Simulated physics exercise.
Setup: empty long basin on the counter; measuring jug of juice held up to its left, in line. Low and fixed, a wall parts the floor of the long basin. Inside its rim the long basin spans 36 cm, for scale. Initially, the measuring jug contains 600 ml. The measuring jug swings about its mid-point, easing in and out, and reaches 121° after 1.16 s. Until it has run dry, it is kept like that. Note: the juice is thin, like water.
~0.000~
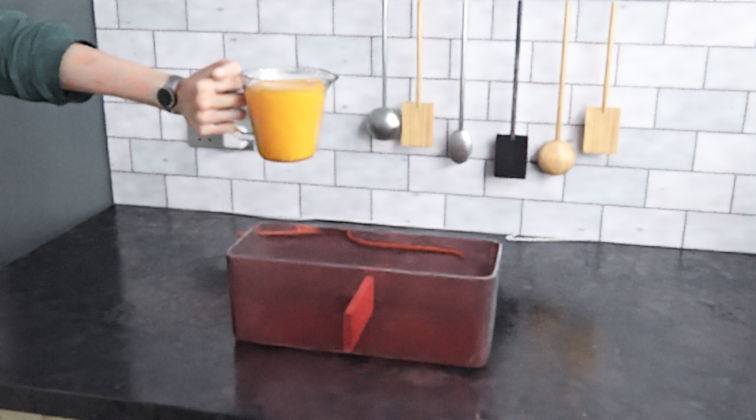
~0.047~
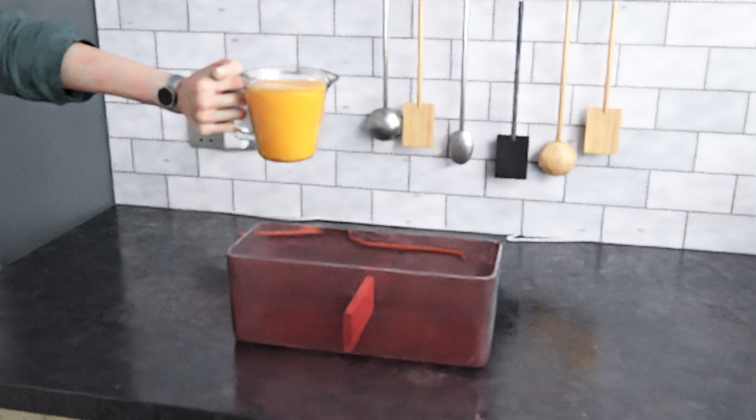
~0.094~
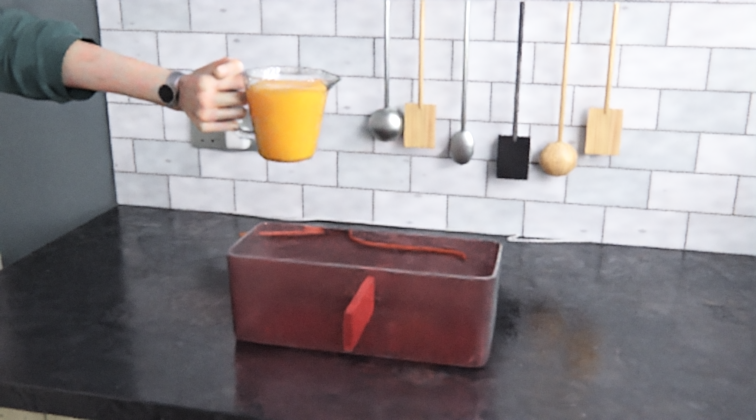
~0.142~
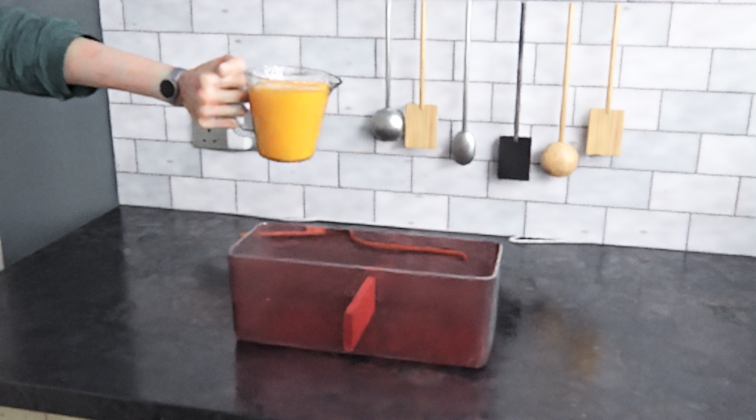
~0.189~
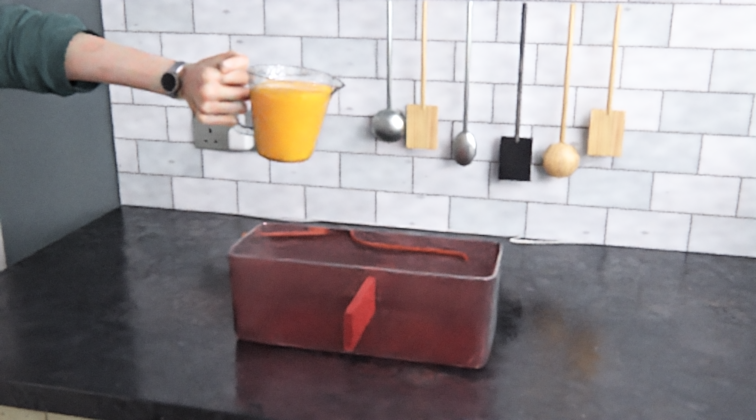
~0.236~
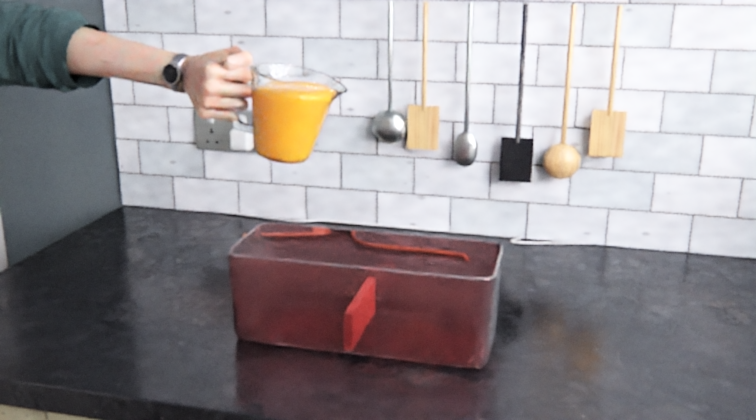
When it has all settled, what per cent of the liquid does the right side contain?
The right side contains about 87 per cent.
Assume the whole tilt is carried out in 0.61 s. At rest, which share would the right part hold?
Then you'd be looking at around 65 in a hundred.
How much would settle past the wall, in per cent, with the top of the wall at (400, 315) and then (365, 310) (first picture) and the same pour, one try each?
One try each: Around 35 percent and then around 80 percent.
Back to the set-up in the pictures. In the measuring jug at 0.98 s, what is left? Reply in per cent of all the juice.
5 %.
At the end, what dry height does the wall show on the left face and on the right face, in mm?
54 mm left, 36 mm right.
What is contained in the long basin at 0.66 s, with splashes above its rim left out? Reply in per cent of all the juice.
Near 10 in a hundred.
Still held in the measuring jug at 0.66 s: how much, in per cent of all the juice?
Fraction remaining: Approx. 62 per cent.
After 0.66 s the tilt is 74° and 63 per cent is still to pour, 0 is left of the wall and 10 right of it.
After 0.98 s the tilt is 114° and 5 per cent is still to pour, 3 is left of the wall and 78 right of it.
After 1.30 s the tilt is 121° and 0 per cent is still to pour, 11 is left of the wall and 87 right of it.
After 1.66 s the tilt is 121° and 0 per cent is still to pour, 12 is left of the wall and 87 right of it.
In the end 12 per cent lies left of the wall, 87 right of it and 1 outside.
